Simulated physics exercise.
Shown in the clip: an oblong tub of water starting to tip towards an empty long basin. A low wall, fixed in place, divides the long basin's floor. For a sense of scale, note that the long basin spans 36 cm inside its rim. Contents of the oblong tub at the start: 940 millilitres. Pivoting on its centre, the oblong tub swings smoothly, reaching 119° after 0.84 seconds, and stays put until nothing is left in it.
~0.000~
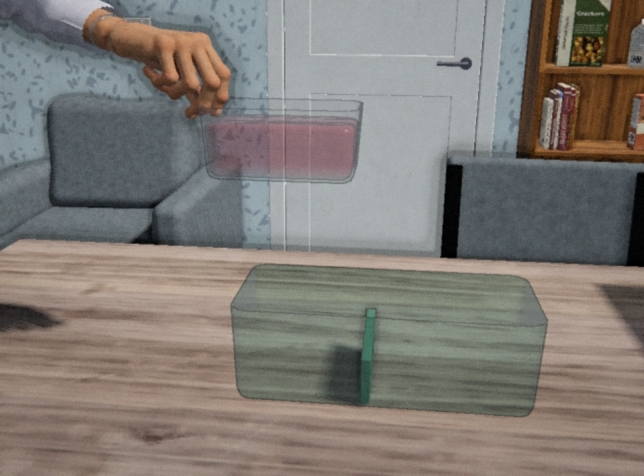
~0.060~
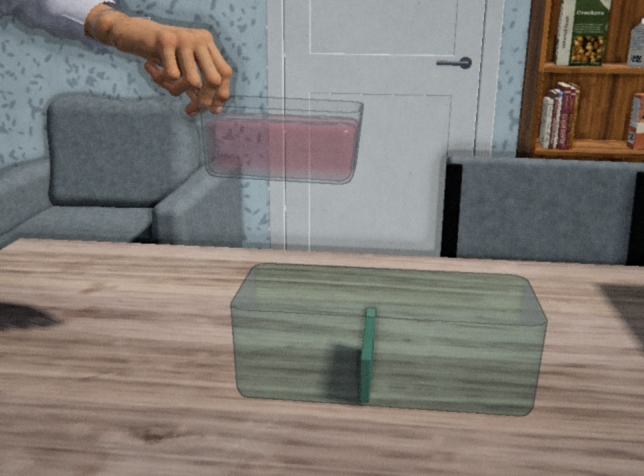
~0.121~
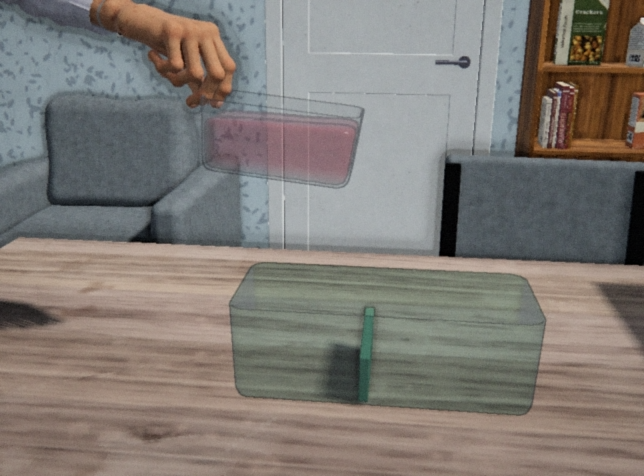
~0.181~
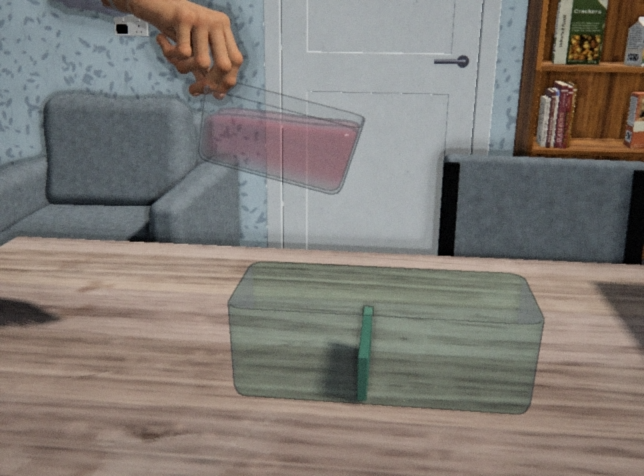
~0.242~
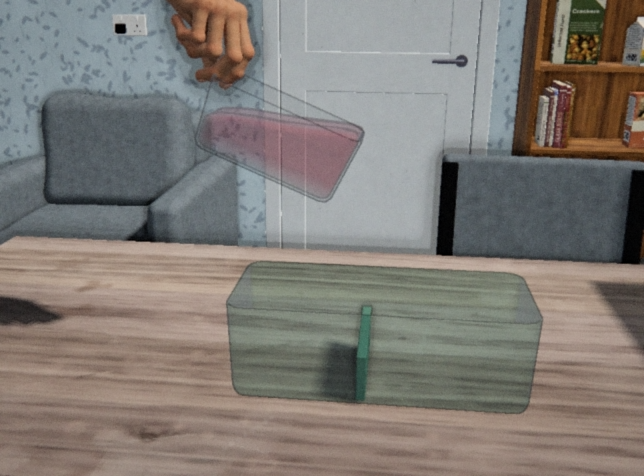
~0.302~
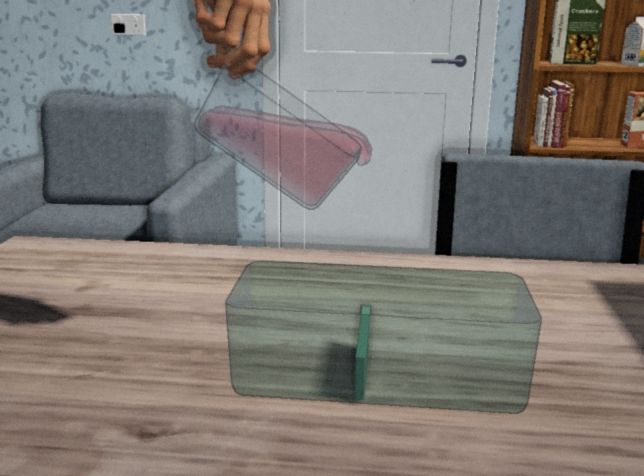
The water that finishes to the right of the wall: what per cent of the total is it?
It is about 76 per cent of the total.
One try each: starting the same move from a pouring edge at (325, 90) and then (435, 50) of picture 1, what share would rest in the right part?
About 60 %, then about 80 %.
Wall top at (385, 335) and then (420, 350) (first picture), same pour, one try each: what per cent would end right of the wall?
I'd put it at about 65 per cent for the first and about 35 per cent for the second.
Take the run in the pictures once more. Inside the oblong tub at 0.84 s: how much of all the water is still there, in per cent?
Around 1 in a hundred is still there.
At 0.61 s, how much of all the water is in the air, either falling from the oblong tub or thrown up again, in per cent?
It comes to roughly 44 per cent.
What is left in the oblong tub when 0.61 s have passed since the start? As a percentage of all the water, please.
I'd put it near 12 percent.
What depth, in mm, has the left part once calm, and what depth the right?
Final reading - left some 8 mm, right some 24 mm.
By 0.61 s the tilt is 99° and 12 per cent is still to pour, 0 is left of the wall and 42 right of it.
By 0.84 s the tilt is 119° and 1 per cent is still to pour, 16 is left of the wall and 74 right of it.
By 1.08 s the tilt is 119° and 0 per cent is still to pour, 19 is left of the wall and 75 right of it.
By 1.34 s the tilt is 119° and 0 per cent is still to pour, 19 is left of the wall and 75 right of it.
At rest 19 per cent lies left of the wall, 76 right of it and 5 outside.
